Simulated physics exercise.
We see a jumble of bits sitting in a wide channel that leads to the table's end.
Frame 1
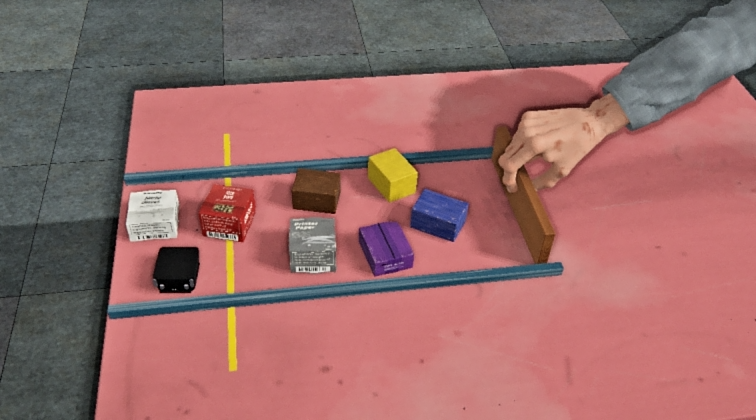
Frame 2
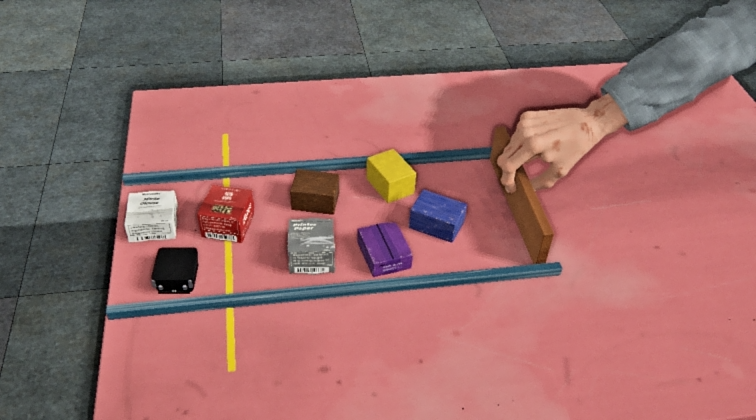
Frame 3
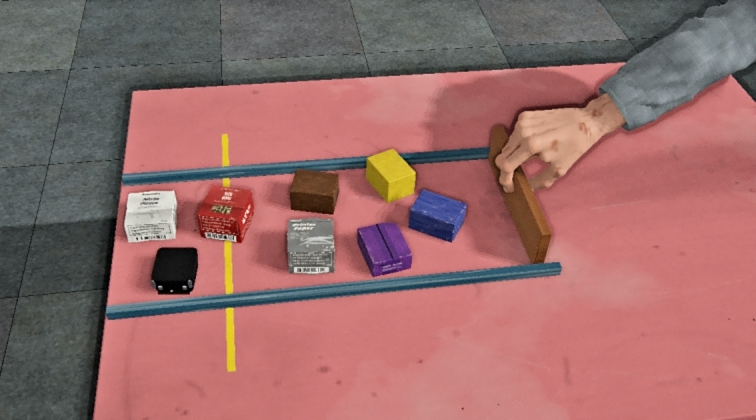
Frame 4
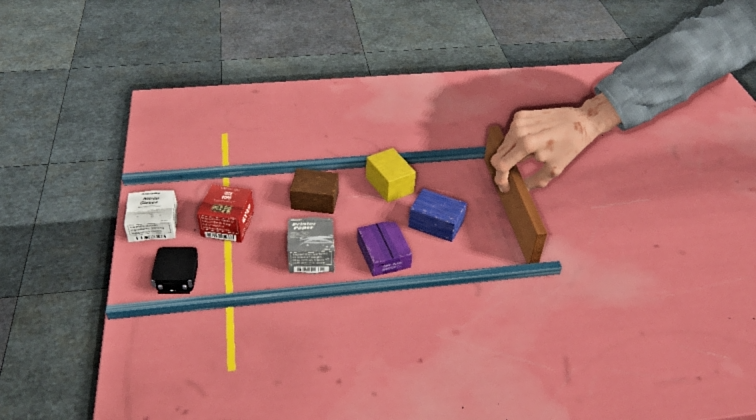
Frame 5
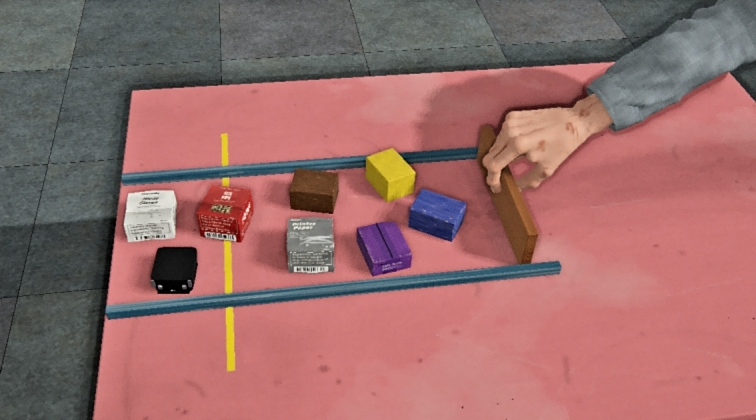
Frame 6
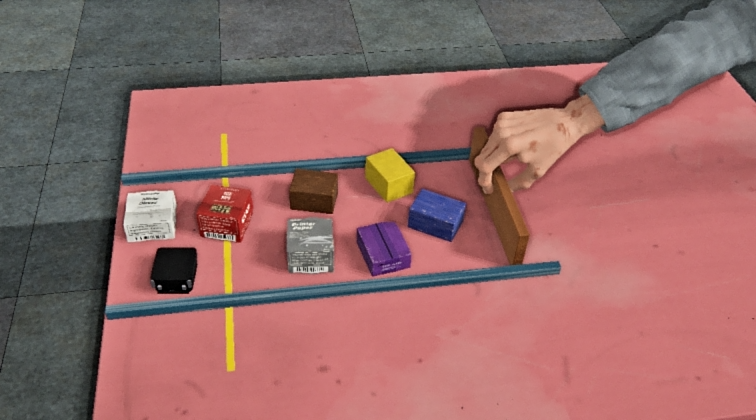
On a pink table, a hand slides a wooden board slightly left toward scattered blocks.
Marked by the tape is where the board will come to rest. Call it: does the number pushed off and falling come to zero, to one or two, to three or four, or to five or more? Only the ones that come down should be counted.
It comes to one or two.
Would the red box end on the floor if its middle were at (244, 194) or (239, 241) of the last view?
Result by position: It stays aboard / stays aboard.
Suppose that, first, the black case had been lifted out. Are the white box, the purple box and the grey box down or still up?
The white box ends up down, the purple box keeps its place and the grey box keeps its place.
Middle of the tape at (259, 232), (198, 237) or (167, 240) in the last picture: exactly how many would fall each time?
1, 2, 5.
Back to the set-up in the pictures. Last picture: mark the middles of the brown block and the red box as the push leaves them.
First (169, 197), then (122, 212).
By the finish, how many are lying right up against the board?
It ends up touching 3.
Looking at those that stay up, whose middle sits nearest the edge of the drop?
Answer: The red box.
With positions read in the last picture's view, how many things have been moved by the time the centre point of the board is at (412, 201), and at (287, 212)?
I count 3 first and 8 after.
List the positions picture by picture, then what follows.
In the first frame, white box (154, 215); black case (178, 271); red box (228, 213); board (520, 193); tape (229, 234).
In the second frame, black case (176, 271); blue block (438, 216).
In the third frame, red box (227, 214); yellow block (390, 176).
In the fourth frame, white box (152, 215); purple box (384, 247).
In the fifth frame, black case (176, 271); grey box (311, 245).
In the sixth frame, white box (151, 215); black case (175, 271); red box (226, 213); board (497, 194); tape (227, 234).
Soon after, none off yet; white box at rest near (151, 215); black case at rest near (175, 271); red box at rest near (226, 213).
Then, none off yet; white box moved about its own width near (117, 216); black case moved a little near (152, 273); red box moved about its own width near (160, 213).
At rest, the number that fall off is one or two; fallen, white box.
